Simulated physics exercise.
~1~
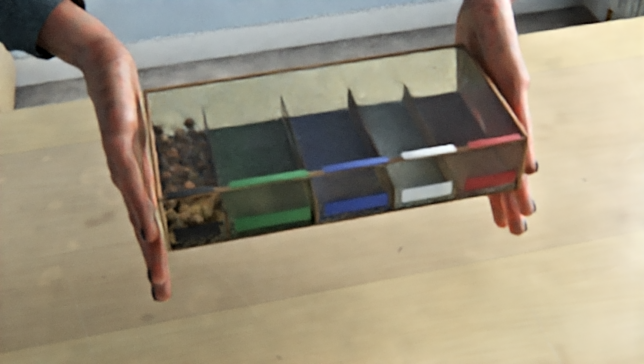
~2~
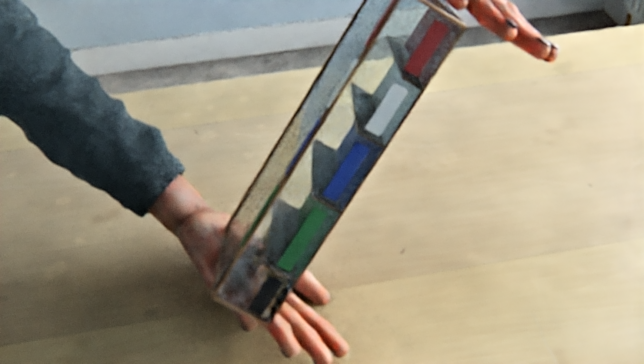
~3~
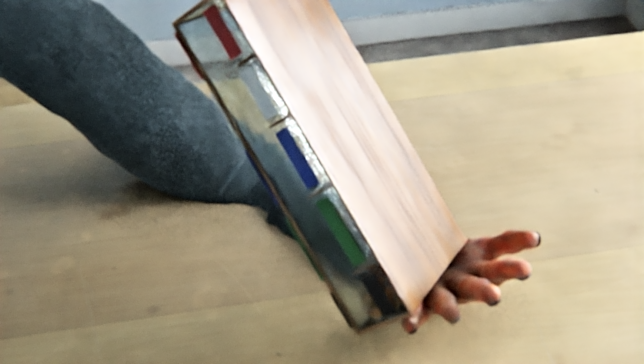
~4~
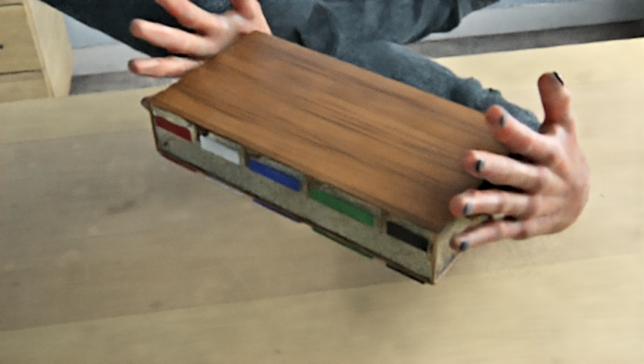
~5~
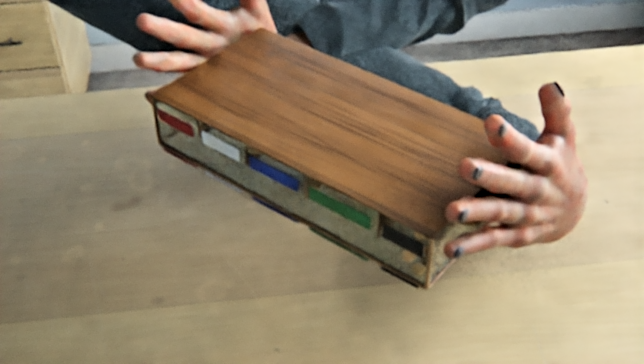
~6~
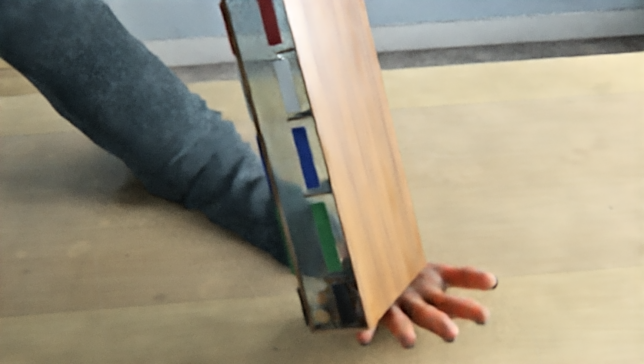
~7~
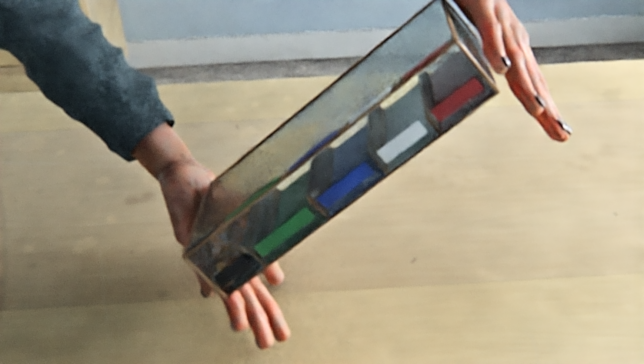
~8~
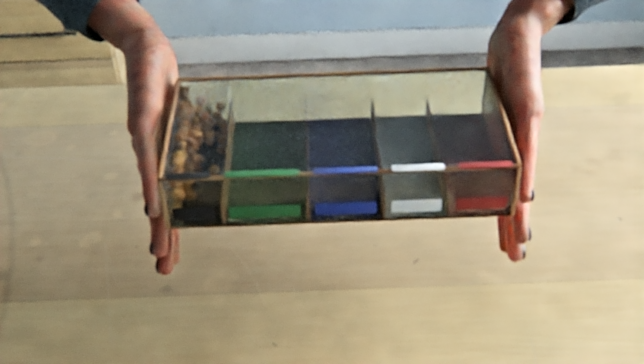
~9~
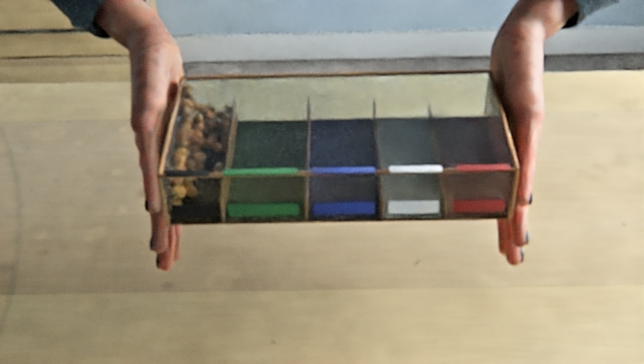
Clear-lidded divided box being turned upside down by two hands, then tipped back level, small brown pieces ending in the black-marked left compartment.
